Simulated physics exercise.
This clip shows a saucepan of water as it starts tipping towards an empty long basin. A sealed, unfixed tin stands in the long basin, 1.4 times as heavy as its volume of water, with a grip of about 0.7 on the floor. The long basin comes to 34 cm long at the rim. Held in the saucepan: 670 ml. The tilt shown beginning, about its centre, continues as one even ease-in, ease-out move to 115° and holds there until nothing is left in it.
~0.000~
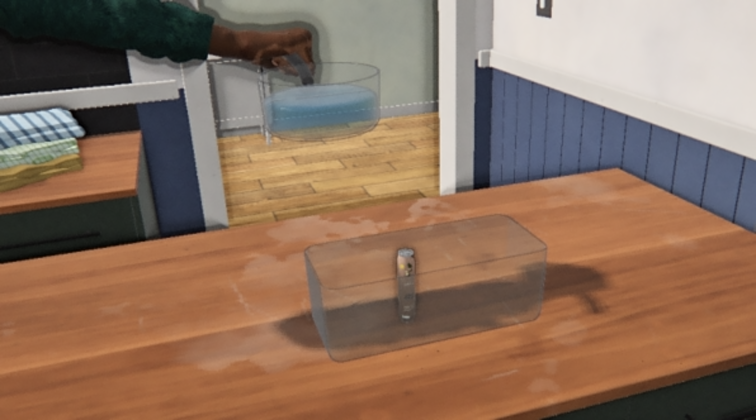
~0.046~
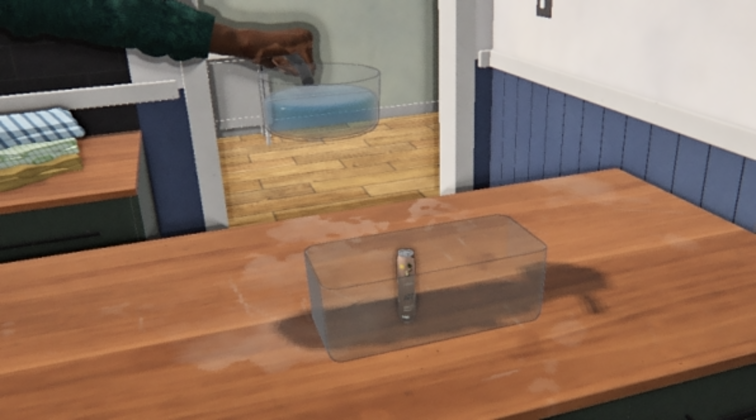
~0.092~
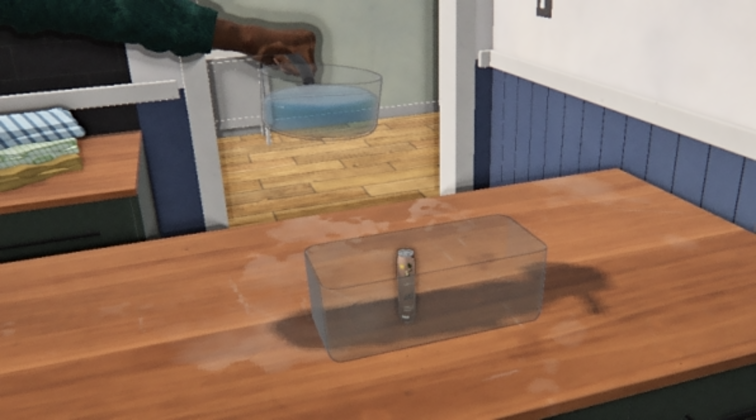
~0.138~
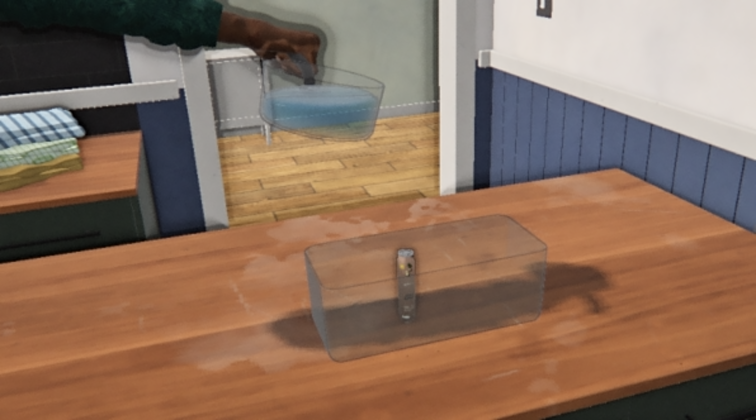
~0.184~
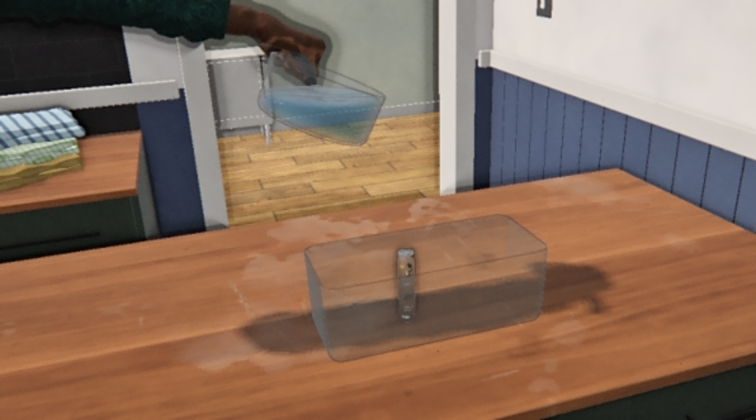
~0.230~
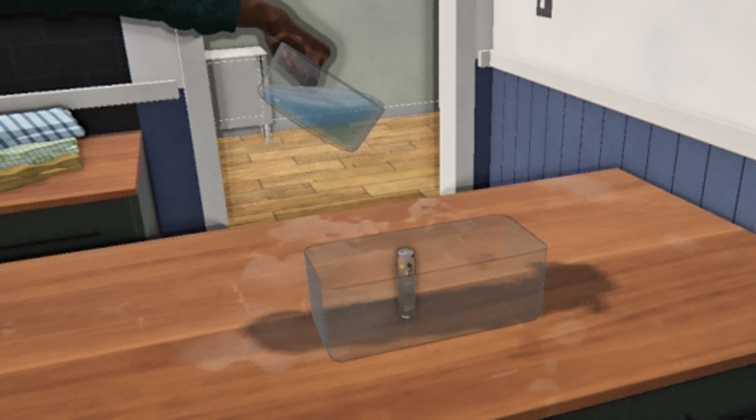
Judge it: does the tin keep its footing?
It does not keel over.
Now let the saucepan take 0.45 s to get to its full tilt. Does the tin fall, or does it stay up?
It tumbles over, then.
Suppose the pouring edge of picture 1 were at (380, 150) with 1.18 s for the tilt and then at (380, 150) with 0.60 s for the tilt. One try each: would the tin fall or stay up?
Run one: It does not tip. Run two: It tumbles.
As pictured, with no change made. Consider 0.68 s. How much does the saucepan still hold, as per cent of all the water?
Close to 2 percent of the whole amount.
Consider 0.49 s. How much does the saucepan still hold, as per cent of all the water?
Around 16 in a hundred.
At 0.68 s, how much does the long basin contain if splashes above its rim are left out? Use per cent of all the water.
Near 88 in a hundred.
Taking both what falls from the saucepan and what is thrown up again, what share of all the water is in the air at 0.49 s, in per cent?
72 per cent.
By 0.49 s the tilt is 106° and 15 per cent is still to pour; the tin stands where it began.
By 0.68 s the tilt is 115° and 2 per cent is still to pour; the tin stands where it began.
By 0.88 s the tilt is 115° and 0 per cent is still to pour; the tin stands where it began.
By 1.10 s the tilt is 115° and 0 per cent is still to pour; the tin stands where it began.
At rest the tin stands where it began.
